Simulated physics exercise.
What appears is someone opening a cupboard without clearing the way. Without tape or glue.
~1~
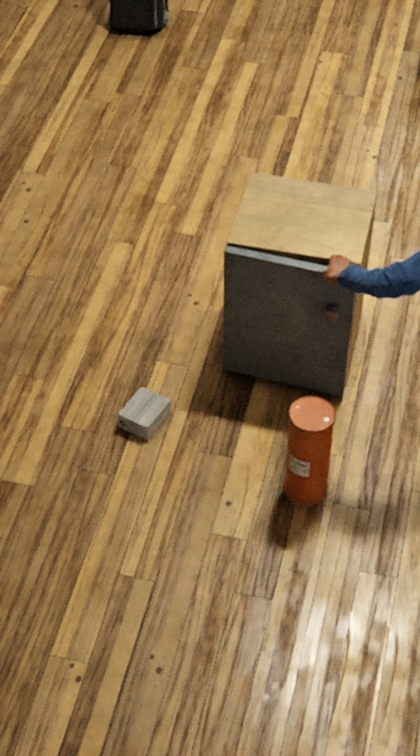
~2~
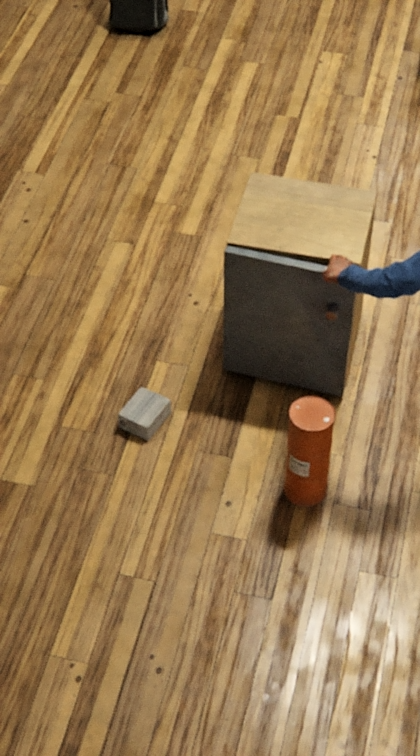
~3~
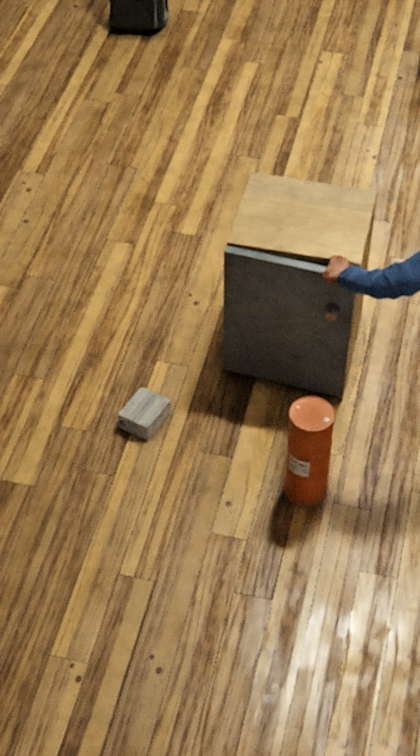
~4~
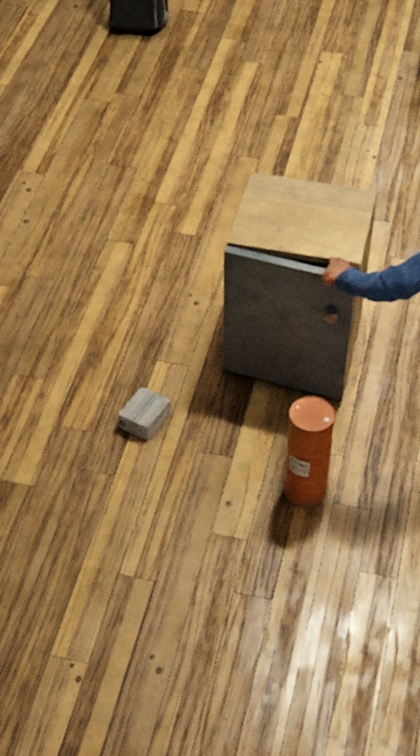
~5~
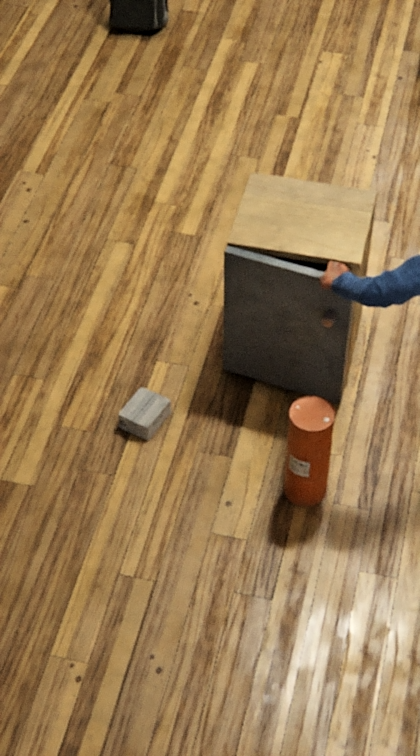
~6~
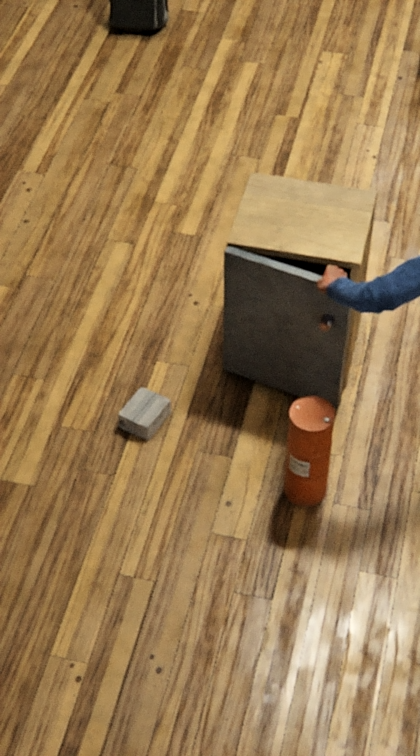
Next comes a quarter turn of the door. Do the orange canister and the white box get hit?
One by one: The orange canister will be left alone, the white box will be left alone.
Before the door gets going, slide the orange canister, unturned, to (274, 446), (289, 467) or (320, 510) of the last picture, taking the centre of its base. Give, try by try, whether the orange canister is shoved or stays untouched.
Gets hit; gets hit; stays clear.
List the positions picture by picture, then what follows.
Door 4° open; orange canister (309, 452); white box (145, 413); door (285, 328), in the first frame.
Door 4° open; white box (145, 413); door (285, 328), in the second frame.
Door 4° open; orange canister (309, 452); door (285, 329), in the third frame.
Door 6° open; white box (145, 413); door (285, 330), in the fourth frame.
Door 9° open; orange canister (309, 452); door (283, 332), in the fifth frame.
Door 12° open; orange canister (309, 452); white box (145, 413); door (282, 335), in the sixth frame.
Then, 1.08 s later than the last frame, door 58° open; orange canister at rest near (309, 452); white box at rest near (145, 413).
When it is over, the orange canister remains where it is, near (309, 452); the white box remains where it is, near (145, 413).
